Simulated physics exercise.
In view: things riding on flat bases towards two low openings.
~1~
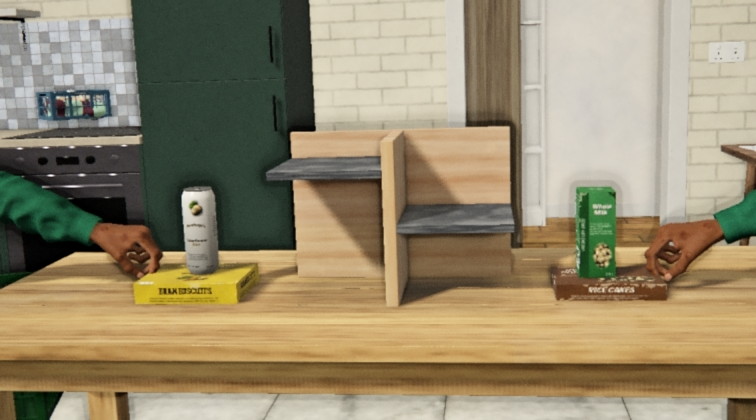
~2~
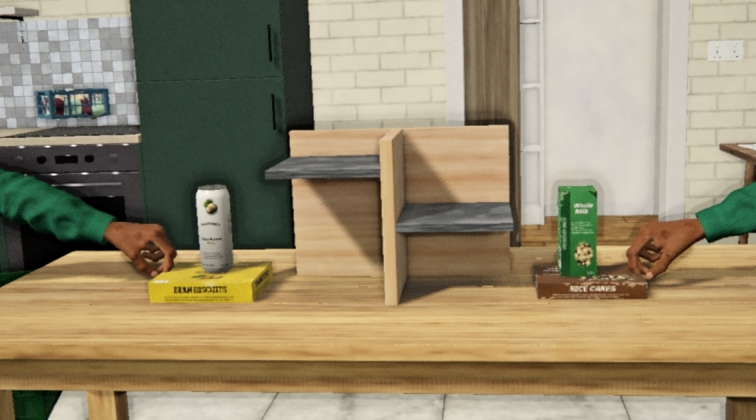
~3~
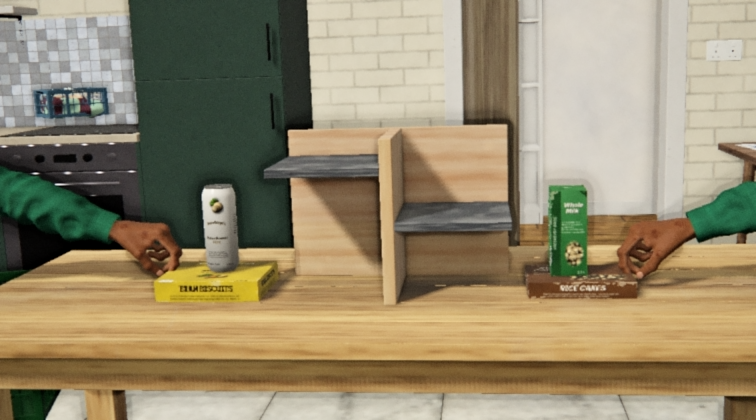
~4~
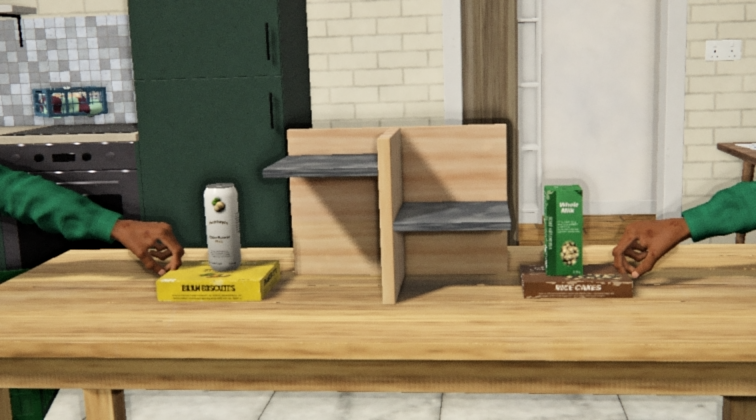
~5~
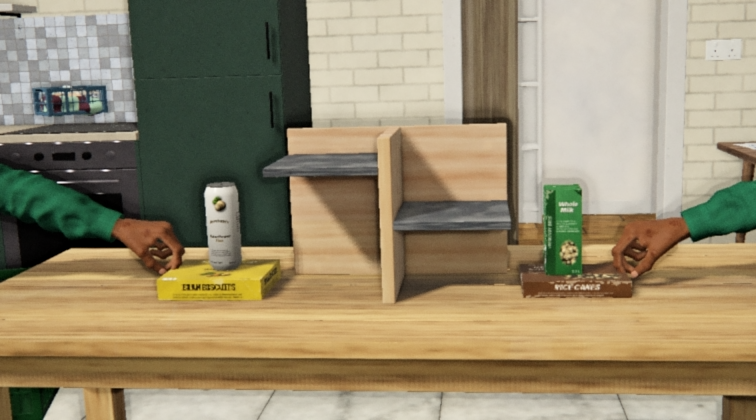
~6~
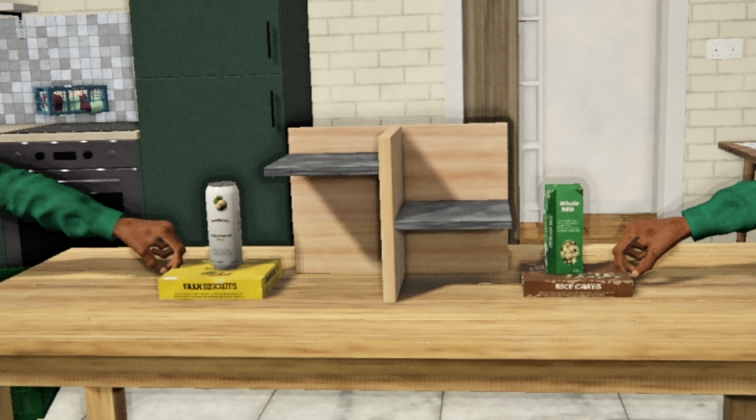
Two hands in green sleeves slid a yellow box carrying a white can rightward and a brown packet carrying a green carton leftward across a wooden table, then barely moved, with shelves standing between them.
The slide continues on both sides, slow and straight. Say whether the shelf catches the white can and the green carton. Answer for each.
In the end the white can rides in untouched and the green carton gets scraped off its spot.
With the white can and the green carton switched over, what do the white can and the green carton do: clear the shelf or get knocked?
The white can gets knocked and the green carton passes below.
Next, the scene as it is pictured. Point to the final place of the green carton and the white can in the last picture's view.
The green carton around (533, 259); the white can around (336, 225).
Then, 1.12 s past the last view, white can riding along near (279, 226); green carton leaning 17° off how it started near (526, 226).
Then, 1.50 s past the last view, white can riding along near (302, 225); green carton on its side near (551, 249).
Then, 1.76 s past the last view, white can riding along near (318, 225); green carton on its side near (558, 252).
Finally, the white can passes below, near (336, 225); the green carton is knocked back, near (533, 259).
